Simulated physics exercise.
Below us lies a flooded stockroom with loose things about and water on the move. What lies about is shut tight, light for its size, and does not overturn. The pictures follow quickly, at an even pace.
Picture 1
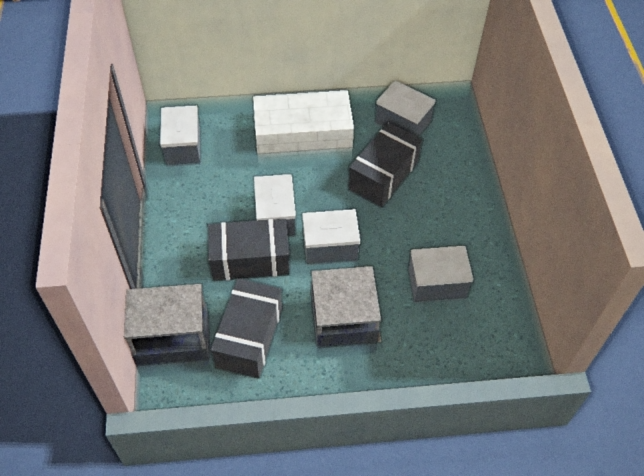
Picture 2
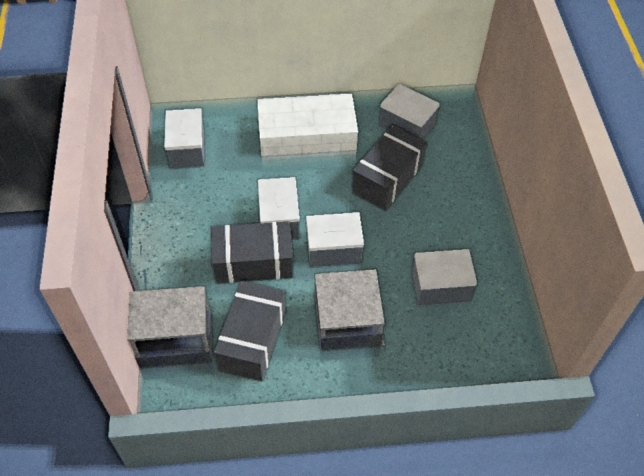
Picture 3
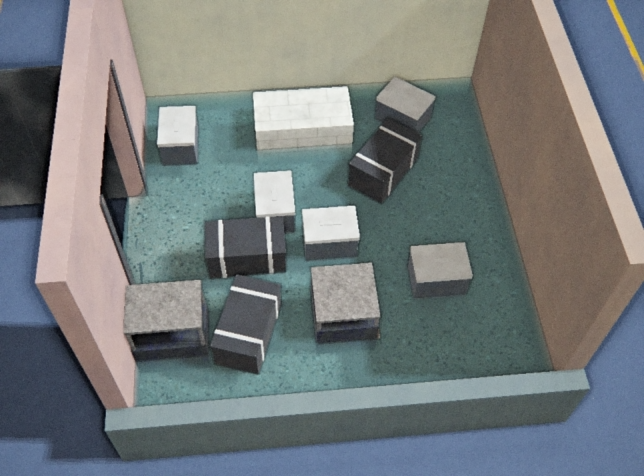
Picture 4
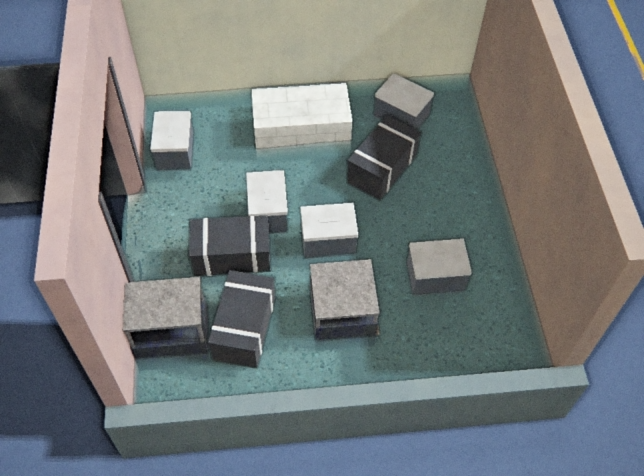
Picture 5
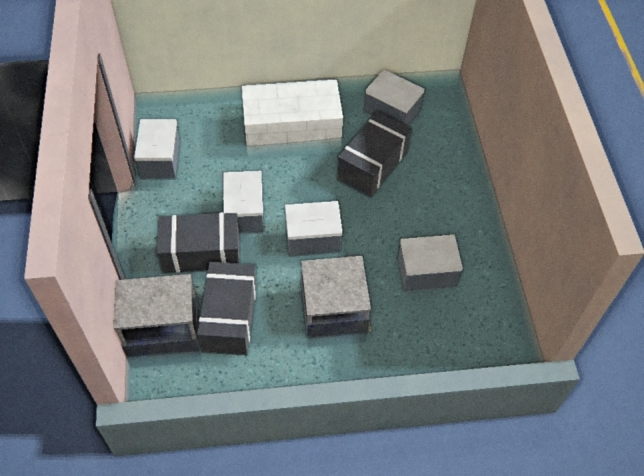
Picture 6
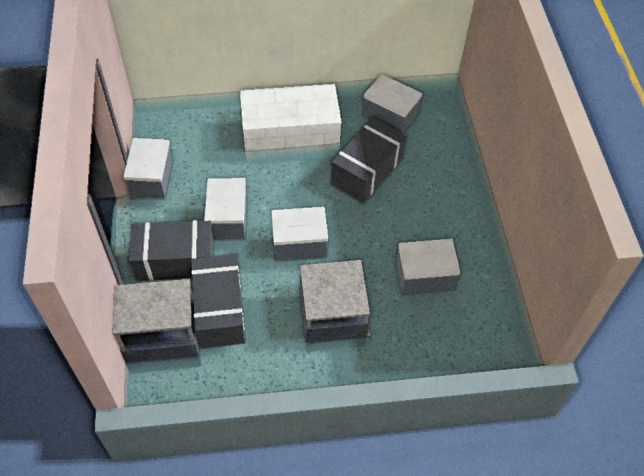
A walled room with a green floor held scattered boxes that sat nearly still at first, then several, including the strapped dark ones near the front, slid left while the large white one stayed put.
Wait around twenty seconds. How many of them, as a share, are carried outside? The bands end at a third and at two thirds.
That comes to two thirds or more.
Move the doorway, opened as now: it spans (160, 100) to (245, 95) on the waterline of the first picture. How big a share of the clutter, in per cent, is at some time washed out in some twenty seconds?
I make it 60 per cent.
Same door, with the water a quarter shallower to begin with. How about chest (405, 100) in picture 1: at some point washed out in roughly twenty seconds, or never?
Verdict: Kept in.
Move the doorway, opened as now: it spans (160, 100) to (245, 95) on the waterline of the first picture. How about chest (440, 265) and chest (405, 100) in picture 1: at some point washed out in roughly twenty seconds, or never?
One after the other: Inside, no.
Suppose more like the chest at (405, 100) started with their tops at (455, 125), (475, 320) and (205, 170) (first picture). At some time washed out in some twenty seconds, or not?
One after the other: Kept in, stays, carried outside.
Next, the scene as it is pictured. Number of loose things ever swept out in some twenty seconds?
7 of them.
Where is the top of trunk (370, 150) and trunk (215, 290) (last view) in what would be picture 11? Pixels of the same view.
At about (310, 160) and (154, 260).
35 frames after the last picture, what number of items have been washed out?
I count 7.
A moment on, 3 of 8 are out; 5 afloat.
Next, 5 of 8 are out; 3 afloat.
Later, 7 of 8 are out; 1 afloat.
In the end, 7 of 8 are out; 1 afloat.
